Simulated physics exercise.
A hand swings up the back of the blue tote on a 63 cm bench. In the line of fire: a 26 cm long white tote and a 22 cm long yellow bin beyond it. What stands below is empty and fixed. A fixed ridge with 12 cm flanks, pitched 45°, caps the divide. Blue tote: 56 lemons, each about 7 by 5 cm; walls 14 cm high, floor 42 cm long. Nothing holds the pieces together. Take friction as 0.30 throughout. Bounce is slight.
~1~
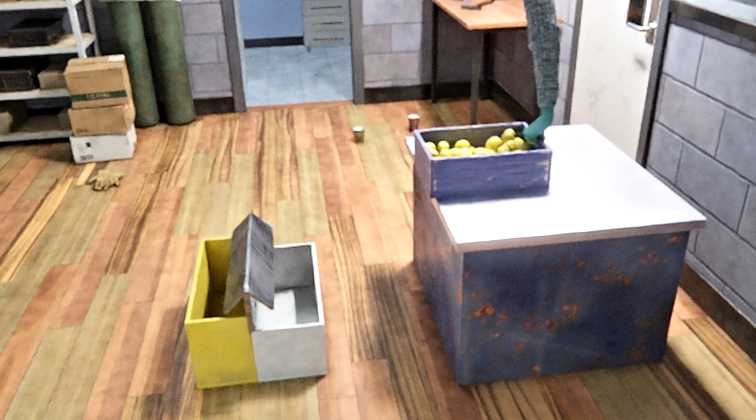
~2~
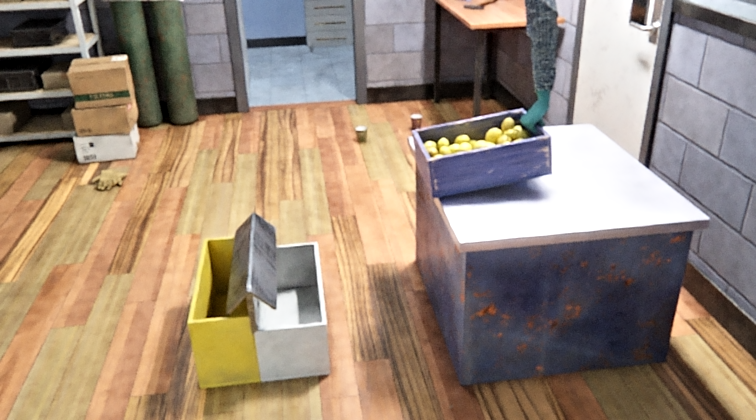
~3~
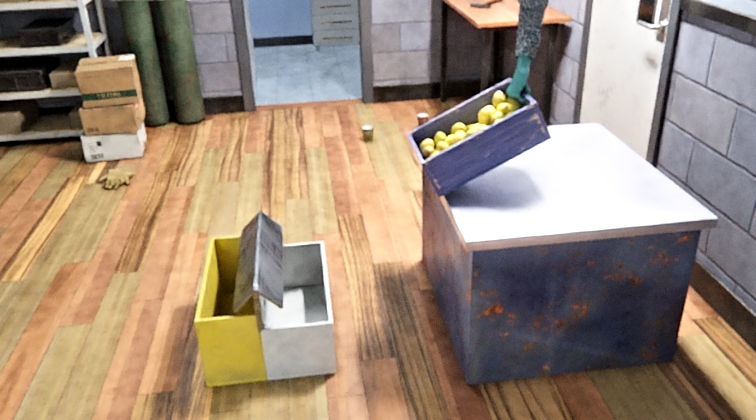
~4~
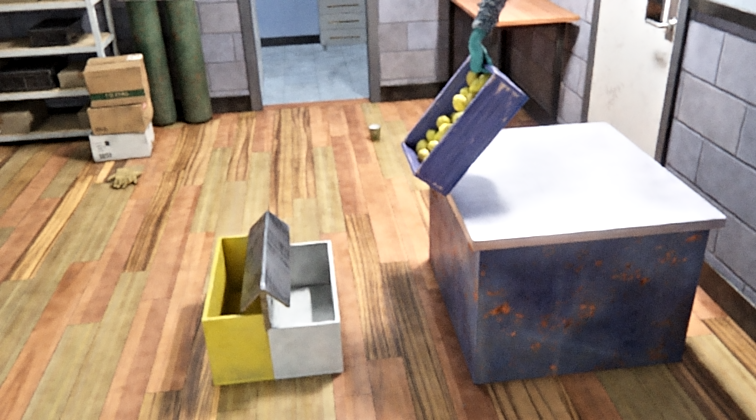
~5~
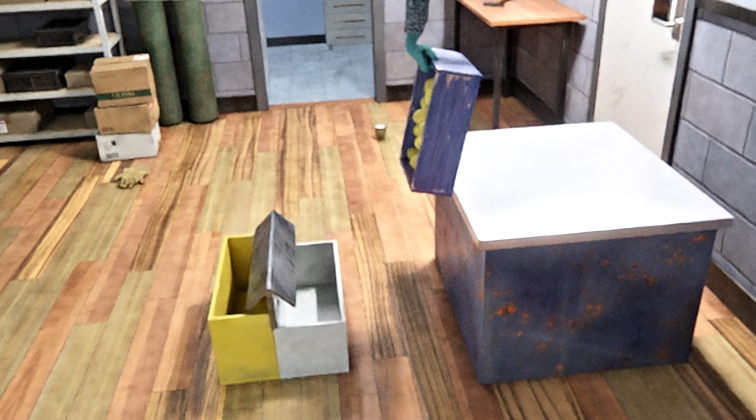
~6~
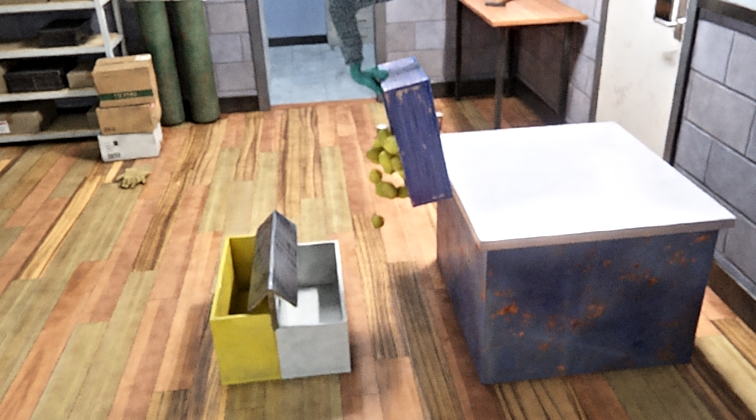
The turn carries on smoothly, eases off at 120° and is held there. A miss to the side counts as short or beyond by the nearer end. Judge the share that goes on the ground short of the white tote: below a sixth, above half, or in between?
Ending on the ground short of the white tote: Over half of them.
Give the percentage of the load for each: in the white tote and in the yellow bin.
Roughly 35 and 0 per cent.
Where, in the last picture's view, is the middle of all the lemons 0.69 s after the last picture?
At about (363, 313).
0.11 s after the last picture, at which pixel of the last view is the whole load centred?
Near (389, 180).
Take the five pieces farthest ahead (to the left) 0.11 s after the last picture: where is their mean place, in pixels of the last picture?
At about (340, 237).
Then, 0.11 s after the last picture, tilt 114°; 29 still in the blue tote and 27 in the air.
Then, 0.25 s after the last picture, tilt 120°; 8 still in the blue tote, 9 in the white tote, 4 on the ground short of the white tote and 35 in the air.
Then, 0.44 s after the last picture, tilt 120°; 1 still in the blue tote, 17 in the white tote, 23 on the ground short of the white tote and 15 in the air.
When it is over (0.69 s after the last picture), 19 in the white tote and 37 on the ground short of the white tote. Asked share, 37 of 56, 66 per cent.
